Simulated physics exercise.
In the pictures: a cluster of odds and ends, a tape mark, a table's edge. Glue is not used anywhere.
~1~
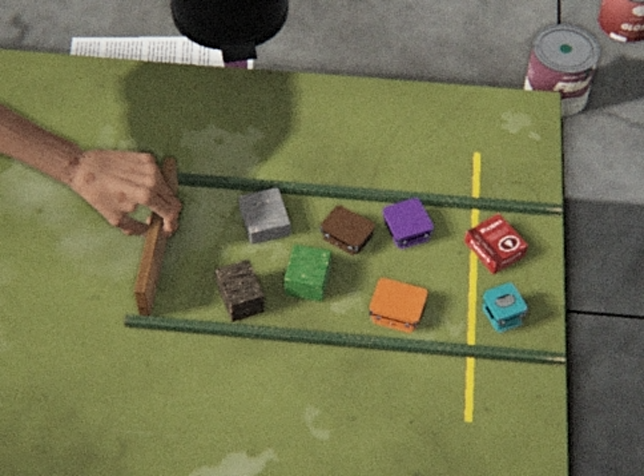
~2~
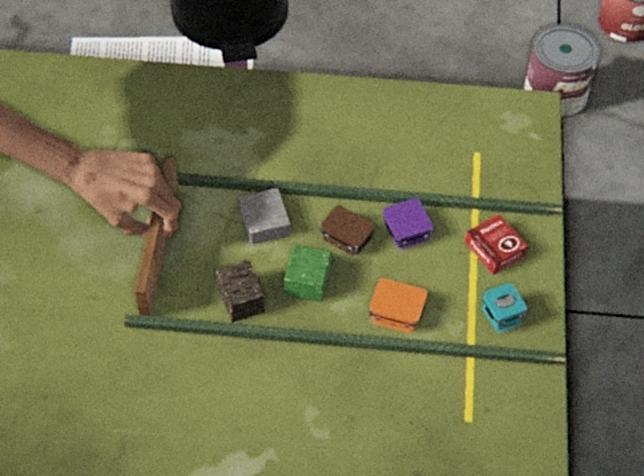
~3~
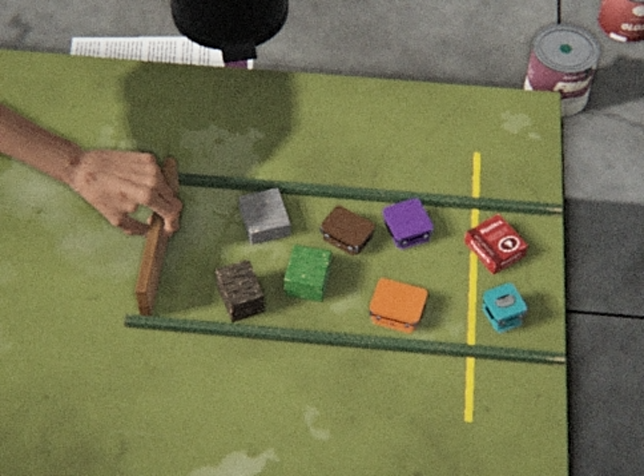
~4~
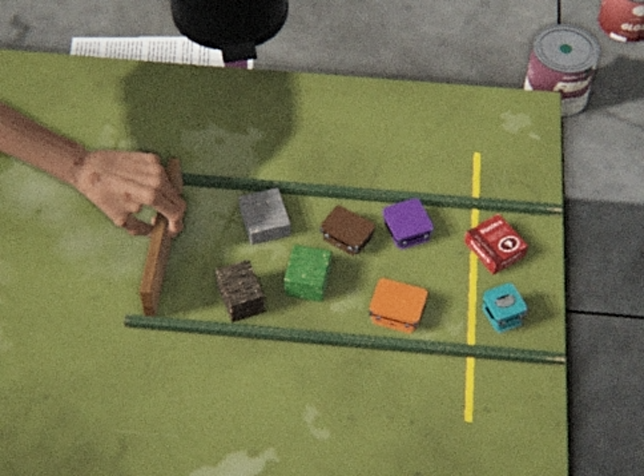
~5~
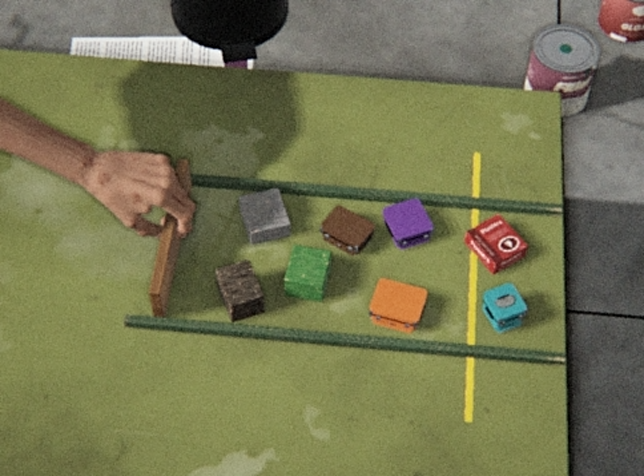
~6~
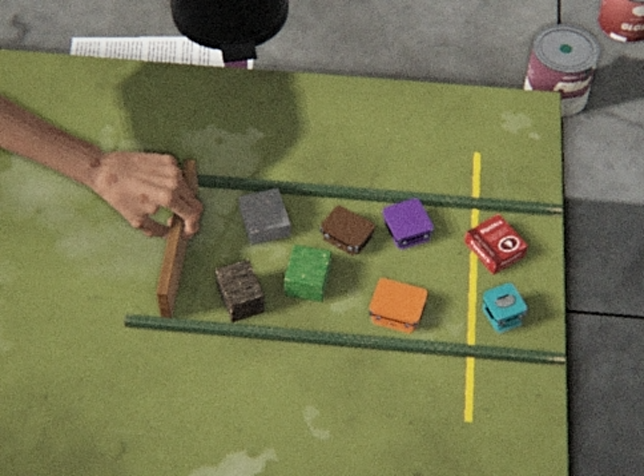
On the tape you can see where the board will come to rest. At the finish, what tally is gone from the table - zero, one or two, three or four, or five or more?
The tally gone is one or two.
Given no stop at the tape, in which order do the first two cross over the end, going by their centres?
It goes the red box and after it the turquoise case.
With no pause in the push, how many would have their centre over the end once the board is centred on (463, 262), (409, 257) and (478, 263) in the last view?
Place by place: 1, 0 and 2.
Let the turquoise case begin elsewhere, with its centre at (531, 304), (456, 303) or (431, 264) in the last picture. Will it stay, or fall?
Results by place: It remains there; it remains there; it remains there.
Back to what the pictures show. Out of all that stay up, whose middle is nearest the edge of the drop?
Result - the turquoise case.
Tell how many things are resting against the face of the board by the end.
I count 3 of them.
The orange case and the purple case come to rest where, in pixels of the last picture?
First object: (533, 328); second object: (537, 225).
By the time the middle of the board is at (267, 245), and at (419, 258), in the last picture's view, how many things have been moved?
In order, the tallies are 3 and 8.
Soon after, none off yet; turquoise case at rest near (503, 309); red box at rest near (496, 244); purple case moved a little near (423, 222).
At rest, the number that fall off is one or two; fallen, red box.
